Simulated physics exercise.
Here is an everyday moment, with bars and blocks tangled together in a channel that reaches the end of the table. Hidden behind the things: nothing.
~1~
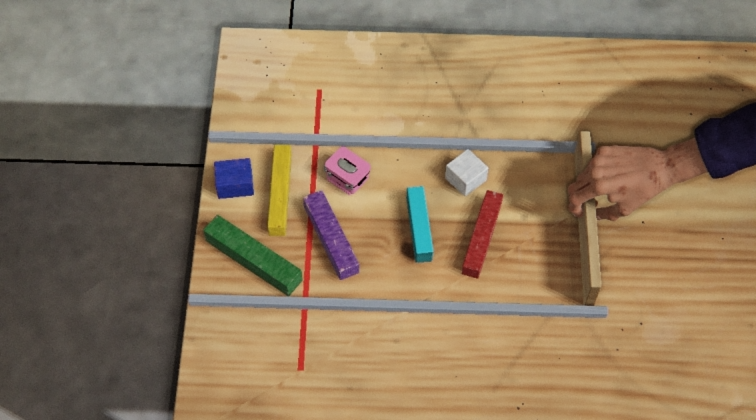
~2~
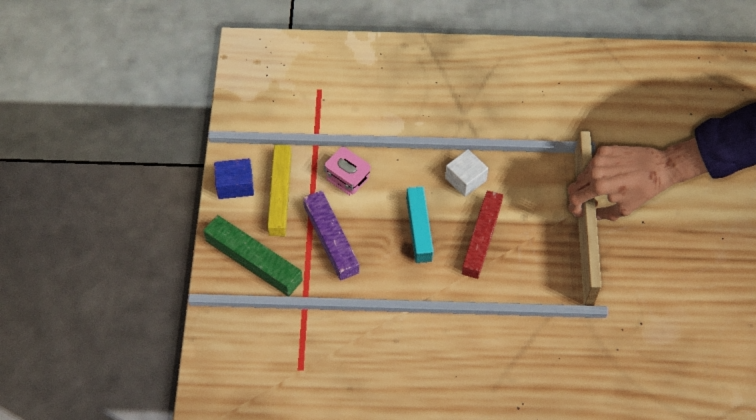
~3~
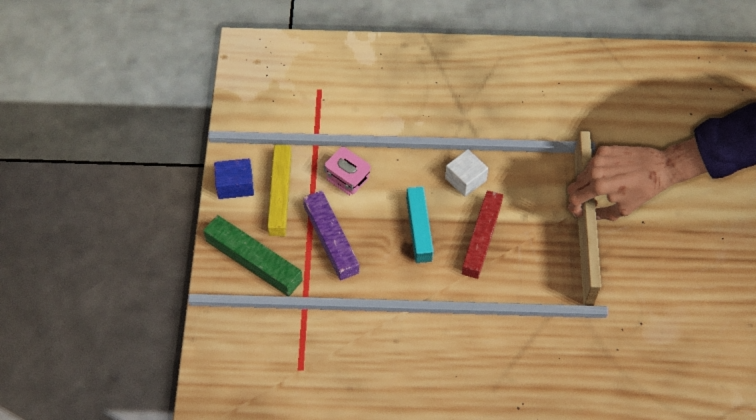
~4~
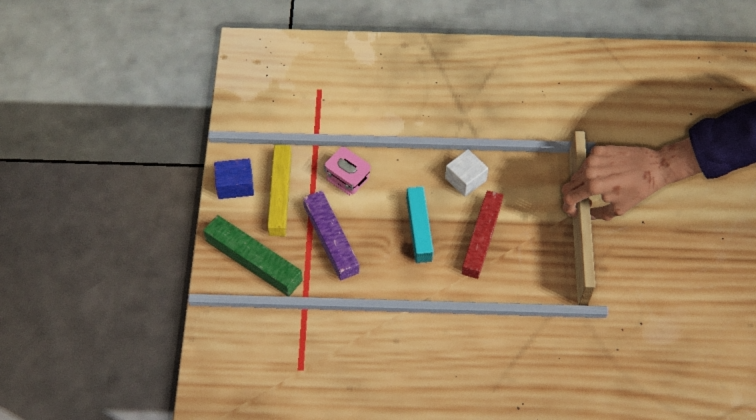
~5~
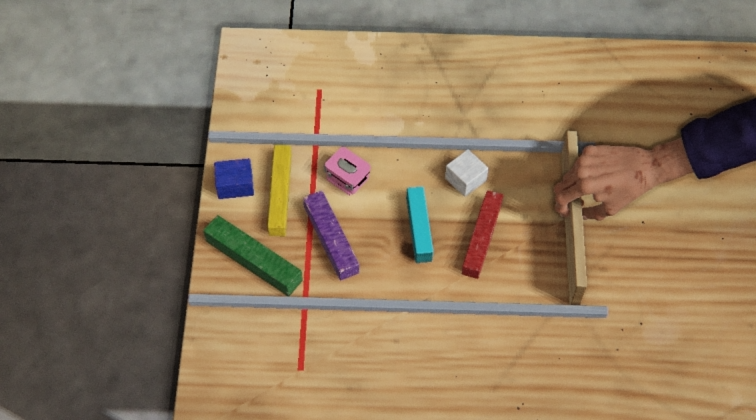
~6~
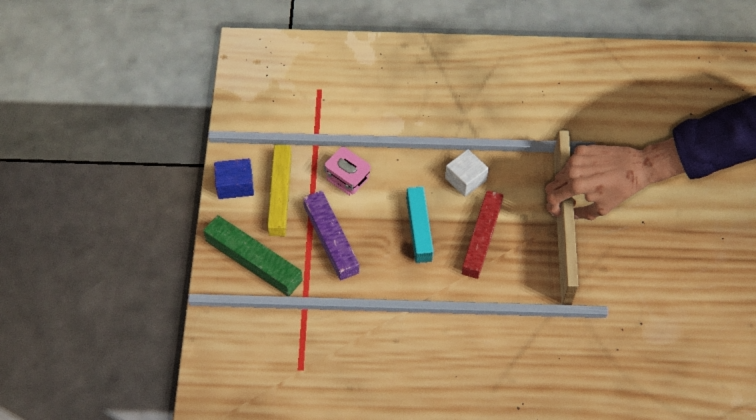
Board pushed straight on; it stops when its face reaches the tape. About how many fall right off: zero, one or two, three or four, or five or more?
Dropped: Not a single one.
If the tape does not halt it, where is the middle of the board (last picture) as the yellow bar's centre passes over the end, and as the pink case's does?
Middle approx. at (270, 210), then approx. at (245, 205).
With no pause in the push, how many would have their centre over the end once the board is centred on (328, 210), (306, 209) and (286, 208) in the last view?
Taking the places in turn, the counts are 0, 0 and 1.
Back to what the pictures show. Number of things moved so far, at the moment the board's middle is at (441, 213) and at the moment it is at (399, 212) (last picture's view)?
First 3, then 4.
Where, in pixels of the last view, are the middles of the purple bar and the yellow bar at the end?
About (263, 240), and the other about (244, 188).
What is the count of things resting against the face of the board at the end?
2 end up touching it.
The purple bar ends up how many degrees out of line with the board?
Misalignment: Close to 0°.
Soon after, none off yet; blue block at rest near (234, 179); green bar at rest near (253, 255); yellow bar at rest near (280, 190).
In the end, the number that fall off is zero.
